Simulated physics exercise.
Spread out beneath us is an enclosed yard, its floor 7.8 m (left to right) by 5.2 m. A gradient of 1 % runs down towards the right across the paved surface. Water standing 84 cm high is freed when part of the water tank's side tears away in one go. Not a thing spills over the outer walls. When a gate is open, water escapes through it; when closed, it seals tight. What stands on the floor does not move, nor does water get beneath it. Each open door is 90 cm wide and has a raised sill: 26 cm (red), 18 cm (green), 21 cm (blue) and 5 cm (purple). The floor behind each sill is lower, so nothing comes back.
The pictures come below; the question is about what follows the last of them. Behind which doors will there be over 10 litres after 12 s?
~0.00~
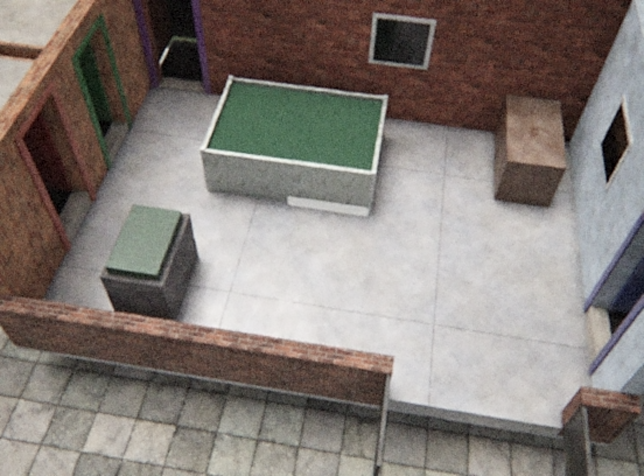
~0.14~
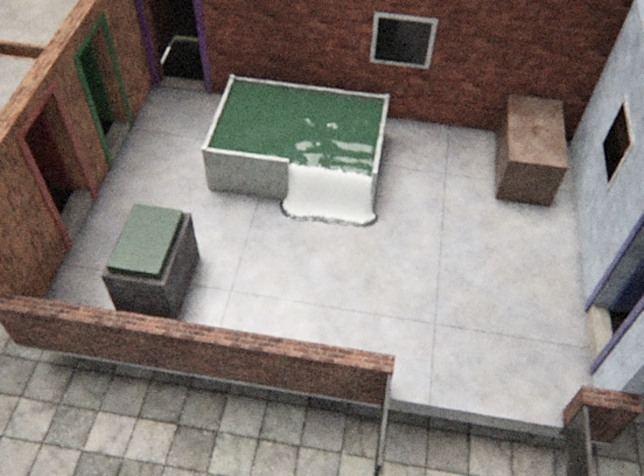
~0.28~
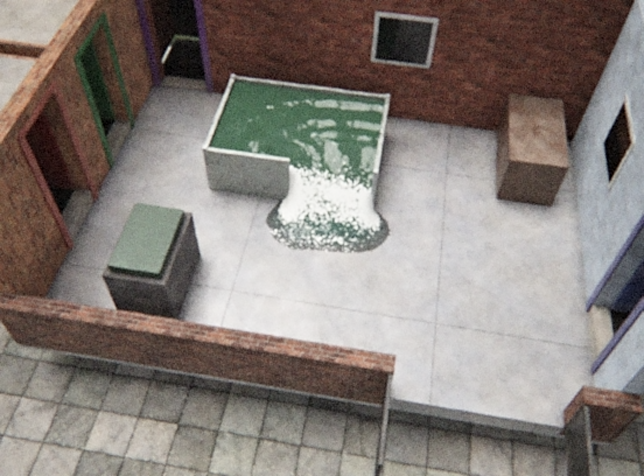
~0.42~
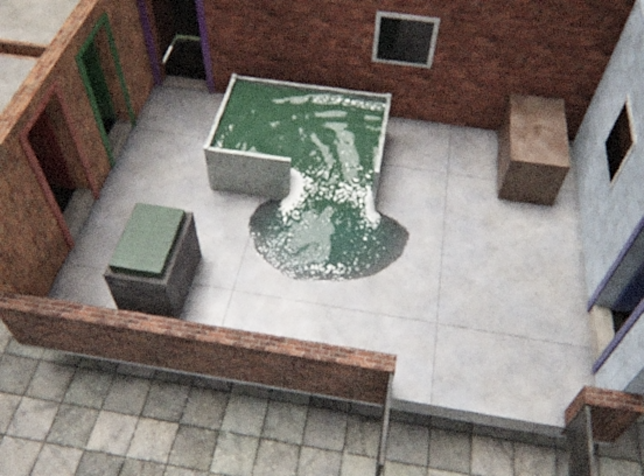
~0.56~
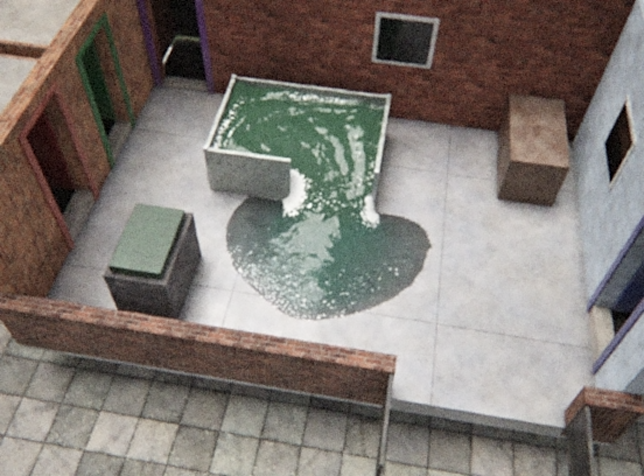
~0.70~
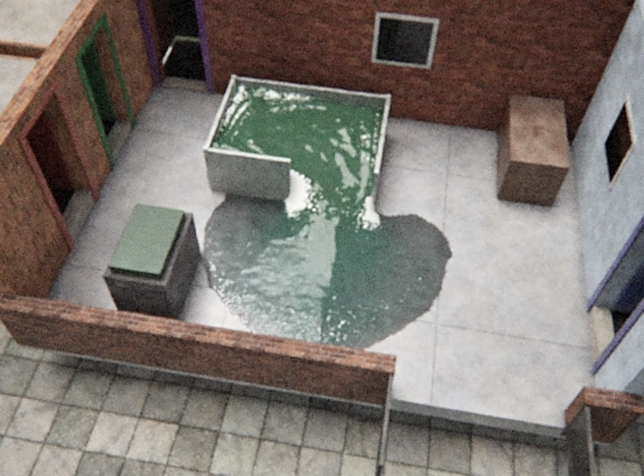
At the end, red door: Beneath the limit. Green door: Beneath the limit. Blue door: Beneath the limit. Purple door: Above the limit.
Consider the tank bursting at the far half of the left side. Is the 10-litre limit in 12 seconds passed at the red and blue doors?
So red ends up short of it and blue ends up short of it.
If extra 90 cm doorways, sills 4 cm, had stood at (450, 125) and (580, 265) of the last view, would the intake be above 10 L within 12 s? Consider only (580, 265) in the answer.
Well, for that spot the inflow stays higher than the mark.
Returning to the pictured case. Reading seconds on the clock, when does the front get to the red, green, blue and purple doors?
So red at 2.2 s, green at 3.8 s, blue at 2.2 s, and purple at 5.0 s.
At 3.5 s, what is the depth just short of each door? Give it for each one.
Red 6 cm, green 0 cm, blue 16 cm, purple 0 cm.
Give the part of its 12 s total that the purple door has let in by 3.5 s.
Share by then: ~ 0 %.
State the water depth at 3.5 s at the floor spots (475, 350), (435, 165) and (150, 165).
10, 0, 0 cm.
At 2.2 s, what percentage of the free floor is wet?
Some 45 per cent of it.
After 1.4 s water covers 35 % of the floor and is deepest (44 cm) near (342, 218); red door not reached, green door not reached, blue door not reached, purple door not reached.
After 2.2 s water covers 45 % of the floor and is deepest (39 cm) near (326, 370); red door 1 cm at the sill, 0 L in, green door not reached, blue door 3 cm at the sill, 0 L in, purple door not reached.
After 3.5 s water covers 50 % of the floor and is deepest (32 cm) near (594, 403); red door 6 cm at the sill, 0 L in, green door not reached, blue door 16 cm at the sill, 0 L in, purple door not reached.
After 7.0 s water covers 95 % of the floor and is deepest (18 cm) near (595, 416); red door 3 cm at the sill, 0 L in, green door 2 cm at the sill, 0 L in, blue door 16 cm at the sill, 1 L in, purple door 11 cm at the sill, 34 L in.
After 12.0 s water covers 100 % of the floor and is deepest (12 cm) near (573, 171); red door 4 cm at the sill, 0 L in, green door 5 cm at the sill, 0 L in, blue door 9 cm at the sill, 1 L in, purple door 6 cm at the sill, 70 L in.
